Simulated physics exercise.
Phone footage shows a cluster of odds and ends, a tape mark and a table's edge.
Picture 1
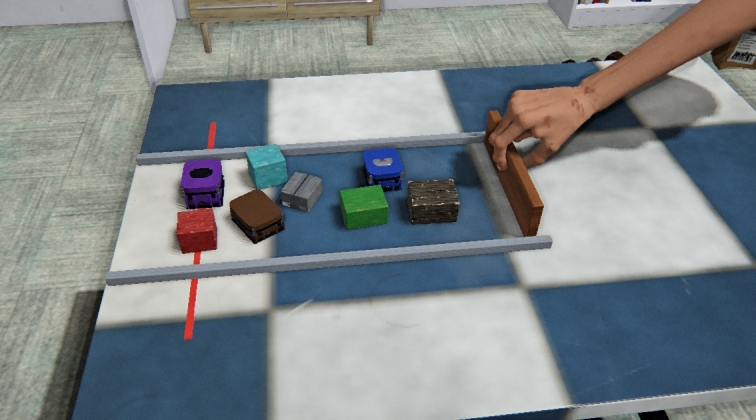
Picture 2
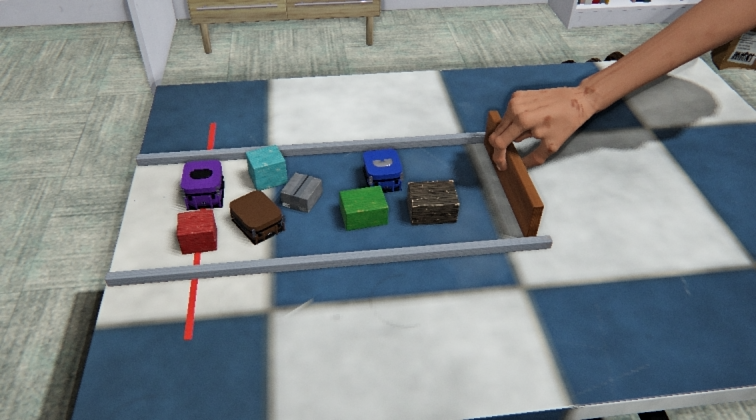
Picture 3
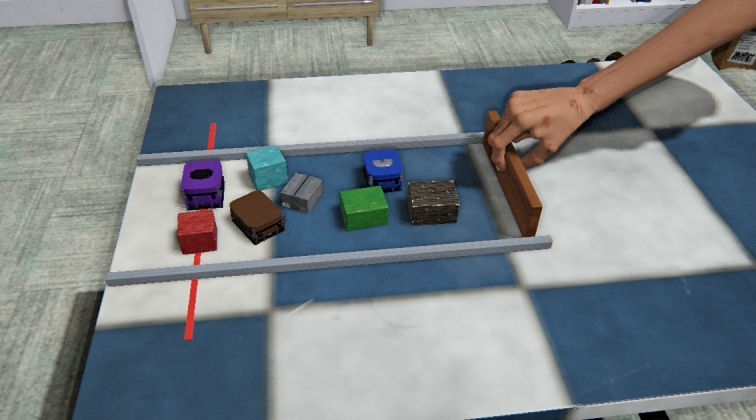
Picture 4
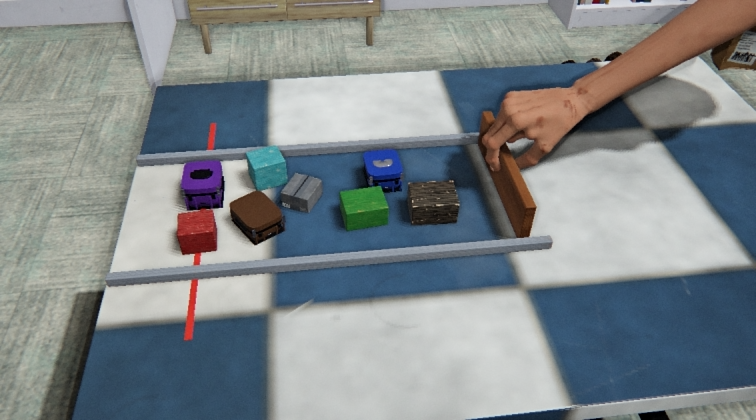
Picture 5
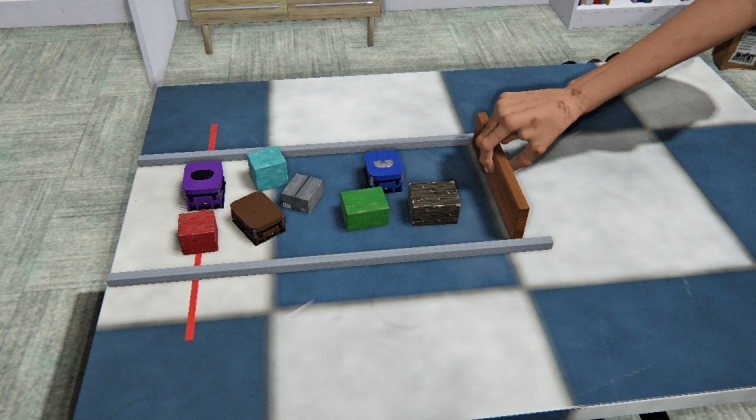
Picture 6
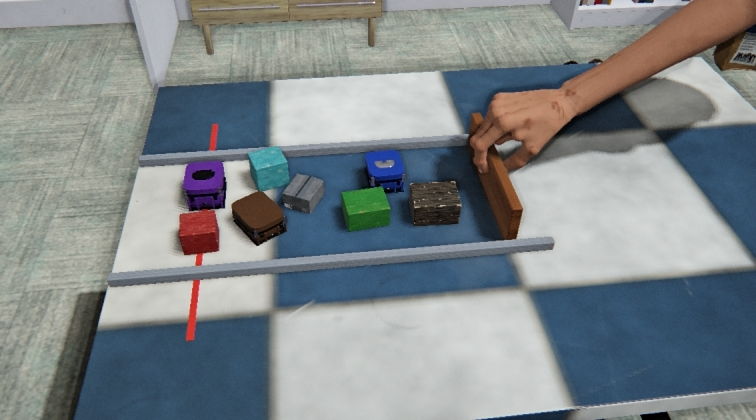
On a checkered tabletop, a hand slides a wooden board slightly left between two rails while the scattered small blocks stay still.
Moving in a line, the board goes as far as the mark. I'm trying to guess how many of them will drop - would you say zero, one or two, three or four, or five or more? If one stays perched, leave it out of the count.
I'd say three or four.
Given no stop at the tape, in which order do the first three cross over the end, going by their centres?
Earliest first: The red block, then the brown case, and then the purple case.
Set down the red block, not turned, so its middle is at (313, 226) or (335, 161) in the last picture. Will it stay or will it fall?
In order, the object stays where it is, then stays where it is.
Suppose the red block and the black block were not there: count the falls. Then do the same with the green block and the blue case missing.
You'd get 1 in the first case and 1 in the second one.
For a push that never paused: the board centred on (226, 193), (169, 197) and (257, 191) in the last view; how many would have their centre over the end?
Middles past end - pos 1: 2, pos 2: 6, pos 3: 1.
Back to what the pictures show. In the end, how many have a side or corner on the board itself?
The count in contact is 2.
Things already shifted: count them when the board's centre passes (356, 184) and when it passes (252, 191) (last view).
5 at one spot and 8 at the other.
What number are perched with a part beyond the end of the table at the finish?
That adds up to 1.
Early on, none off yet; red block at rest near (200, 232); purple case at rest near (206, 186); brown case at rest near (259, 218).
A while later, none off yet; red block travelled about its own width near (143, 236); purple case at rest near (206, 186); brown case travelled about its own width near (184, 222).
Finally, the number that fall off is three or four; lost, brown case, purple case and red block.
